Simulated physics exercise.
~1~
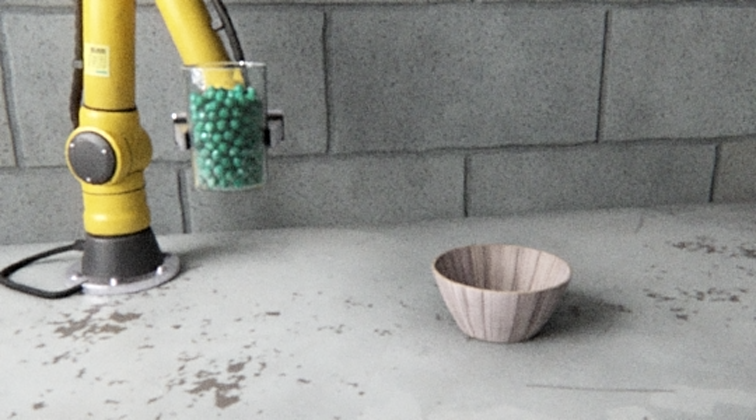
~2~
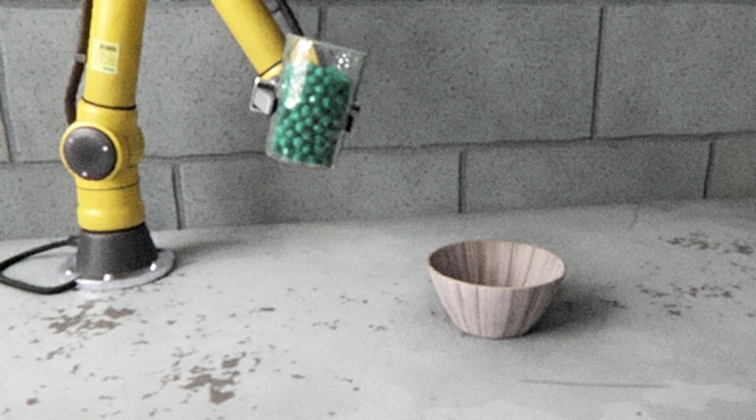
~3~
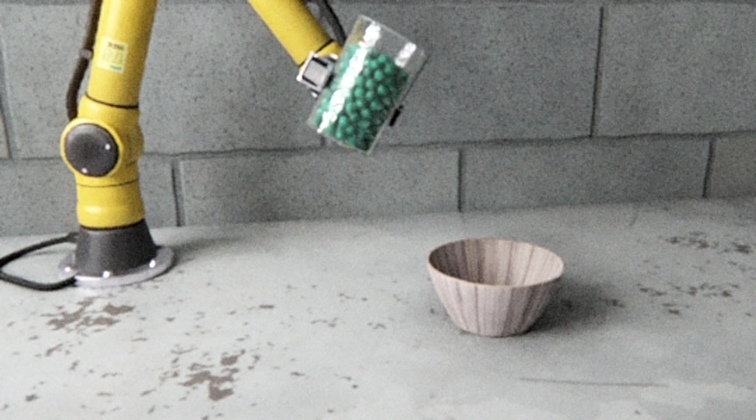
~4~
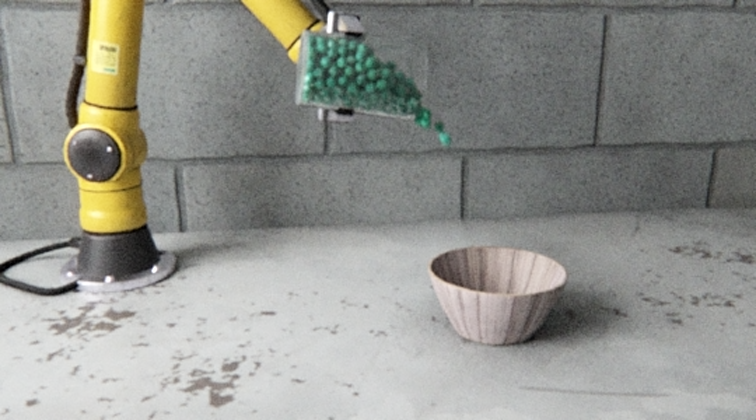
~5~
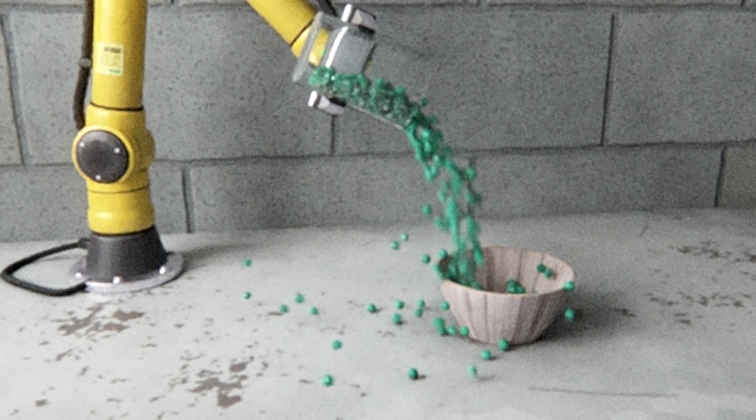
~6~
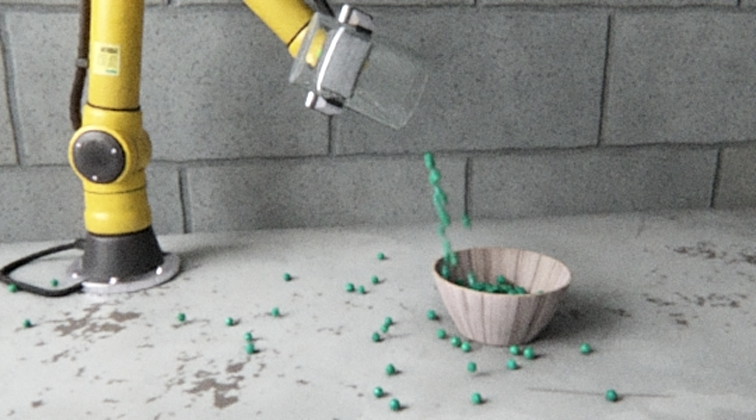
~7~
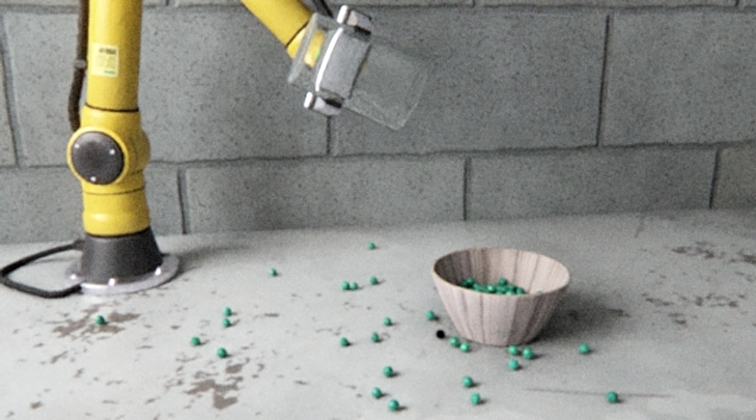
Yellow robot arm tilting a clear tumbler of green beads, pouring most into a wooden bowl and scattering others across the table.
